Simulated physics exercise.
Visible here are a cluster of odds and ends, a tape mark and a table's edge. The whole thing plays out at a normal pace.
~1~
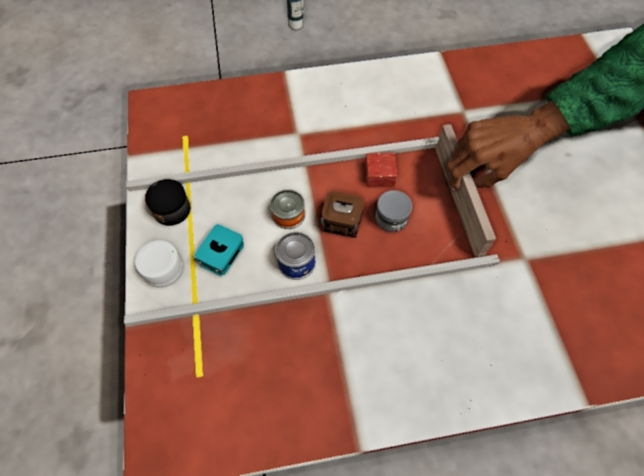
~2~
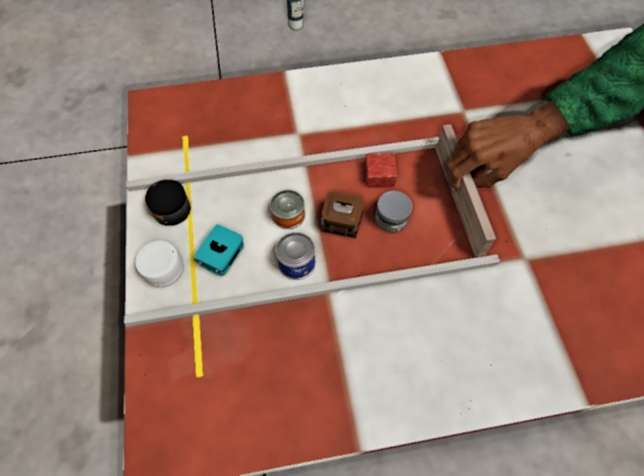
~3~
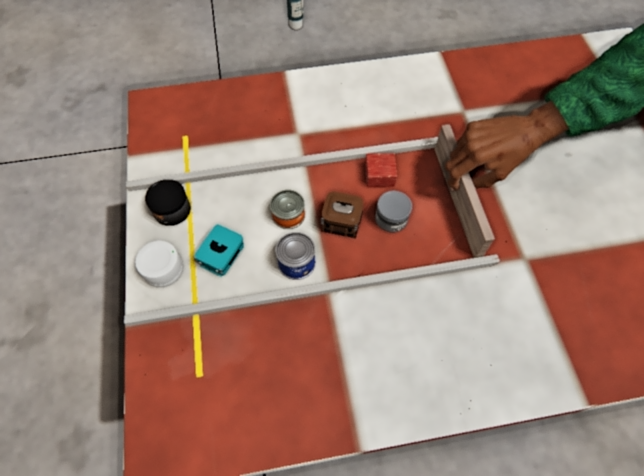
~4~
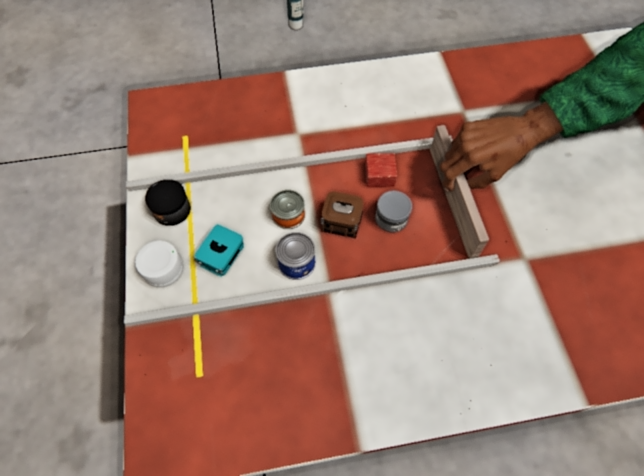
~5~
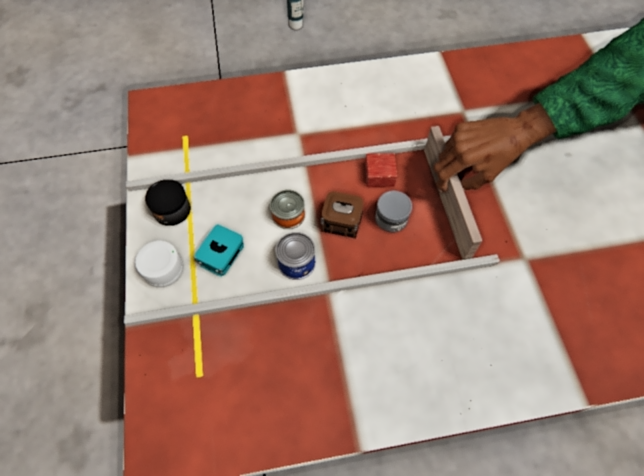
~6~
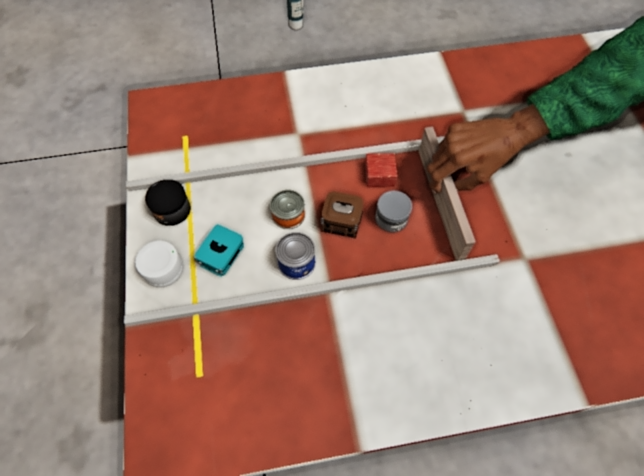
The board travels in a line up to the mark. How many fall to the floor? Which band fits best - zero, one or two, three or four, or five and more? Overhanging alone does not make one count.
The band that fits is one or two.
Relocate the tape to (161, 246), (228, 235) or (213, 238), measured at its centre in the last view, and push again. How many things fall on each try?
In order: 5, 0 and 0.
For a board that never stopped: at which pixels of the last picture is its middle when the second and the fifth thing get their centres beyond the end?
At (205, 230) for the second, at (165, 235) for the fifth.
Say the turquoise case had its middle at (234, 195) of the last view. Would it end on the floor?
Note: From that start it hangs on.
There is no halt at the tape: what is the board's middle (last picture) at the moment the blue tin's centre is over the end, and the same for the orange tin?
First near (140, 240), second near (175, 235).
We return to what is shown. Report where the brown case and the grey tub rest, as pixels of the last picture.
Brown case at (147, 228), grey tub at (172, 248).
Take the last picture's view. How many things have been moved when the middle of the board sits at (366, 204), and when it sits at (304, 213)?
Counts: 4 / 5.
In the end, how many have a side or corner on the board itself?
Count recorded: 3.
Soon after, none off yet; white lid at rest near (160, 264); black tub at rest near (169, 203); turquoise case at rest near (221, 251).
At rest, the number that fall off is one or two; fallen, black tub and white lid.
